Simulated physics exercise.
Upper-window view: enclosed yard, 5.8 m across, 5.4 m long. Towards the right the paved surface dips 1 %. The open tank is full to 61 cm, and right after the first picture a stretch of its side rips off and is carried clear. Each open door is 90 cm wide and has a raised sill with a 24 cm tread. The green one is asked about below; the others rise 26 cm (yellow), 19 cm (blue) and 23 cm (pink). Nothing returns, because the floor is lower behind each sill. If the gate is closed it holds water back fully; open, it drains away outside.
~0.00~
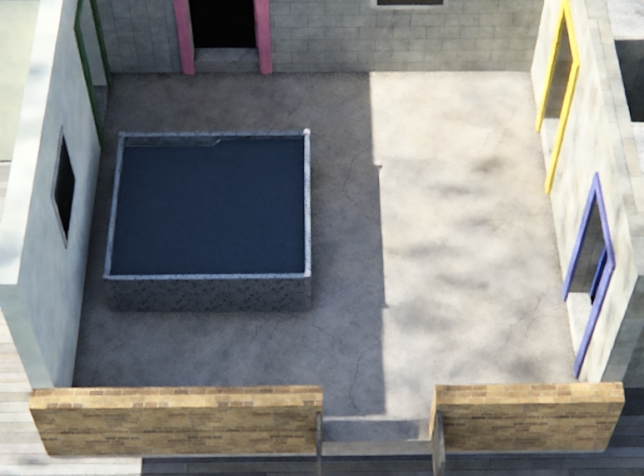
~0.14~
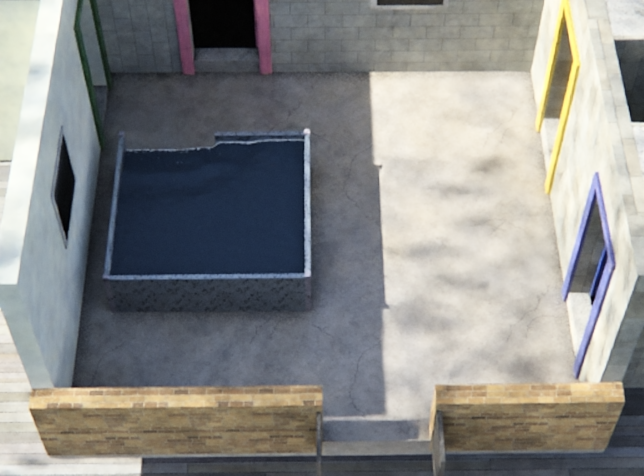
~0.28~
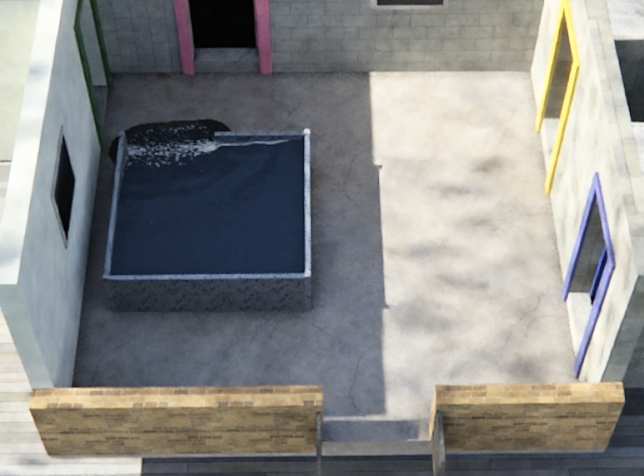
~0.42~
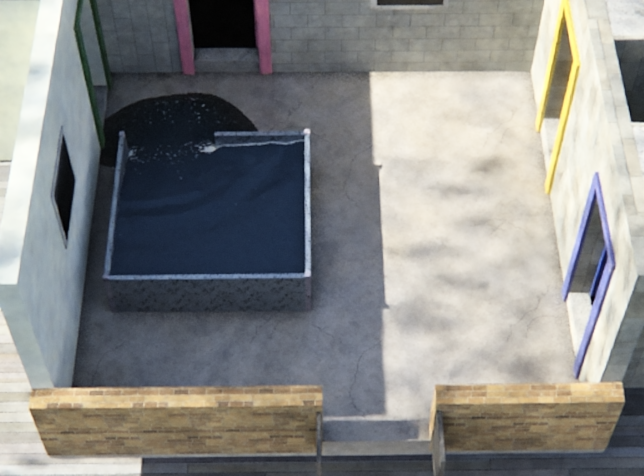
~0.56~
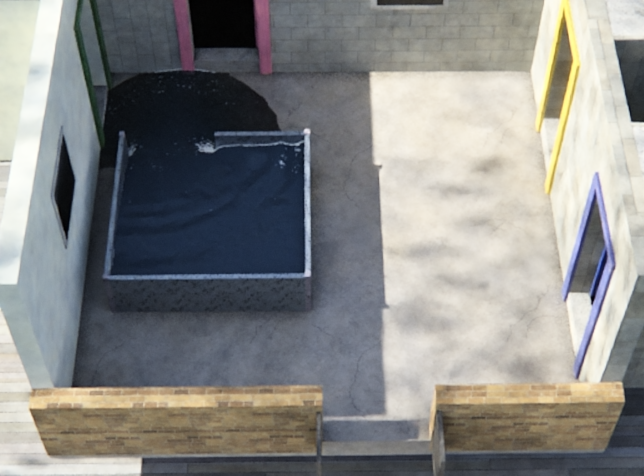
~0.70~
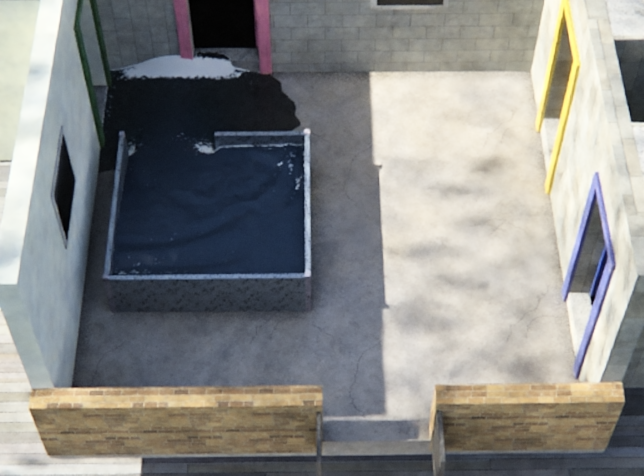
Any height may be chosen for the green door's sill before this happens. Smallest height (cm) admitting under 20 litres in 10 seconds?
Roughly 35 cm.
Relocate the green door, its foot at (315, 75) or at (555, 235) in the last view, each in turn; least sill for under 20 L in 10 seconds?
You'd want roughly 9.5 cm there first, then roughly 10.0 cm.
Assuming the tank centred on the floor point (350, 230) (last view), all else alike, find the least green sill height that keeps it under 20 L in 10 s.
Roughly 26 cm is needed.
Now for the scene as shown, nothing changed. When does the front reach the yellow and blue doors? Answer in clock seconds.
Lab note - yellow: 3.0 s; blue: 4.0 s.
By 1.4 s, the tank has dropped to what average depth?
Near 45 cm, averaged.
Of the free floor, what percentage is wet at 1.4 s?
15 %.
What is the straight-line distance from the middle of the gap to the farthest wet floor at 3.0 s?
About 5.0 m.
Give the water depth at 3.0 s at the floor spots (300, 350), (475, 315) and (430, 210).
First 0, then 0, then 1 cm.
After 1.4 s water covers 15 % of the floor, deepest (45 cm) near (163, 81); 29 cm at the green door, 16 litres in over its 10 cm sill.
After 3.0 s water covers 40 % of the floor, deepest (32 cm) near (149, 91); 29 cm at the green door, 242 litres in over its 10 cm sill.
After 10.0 s water covers 95 % of the floor, deepest (14 cm) near (583, 420); 10 cm at the green door, 476 litres in over its 10 cm sill.
At the green door as built, the water arrived by 0.6 s and peaked near 35 cm at 2.2 s.
Run again over the same 10 s with other heights there, 48 litres in over 29.5 cm, 5 litres over 40 cm. The limit of 20 litres is kept from about 35 cm up.
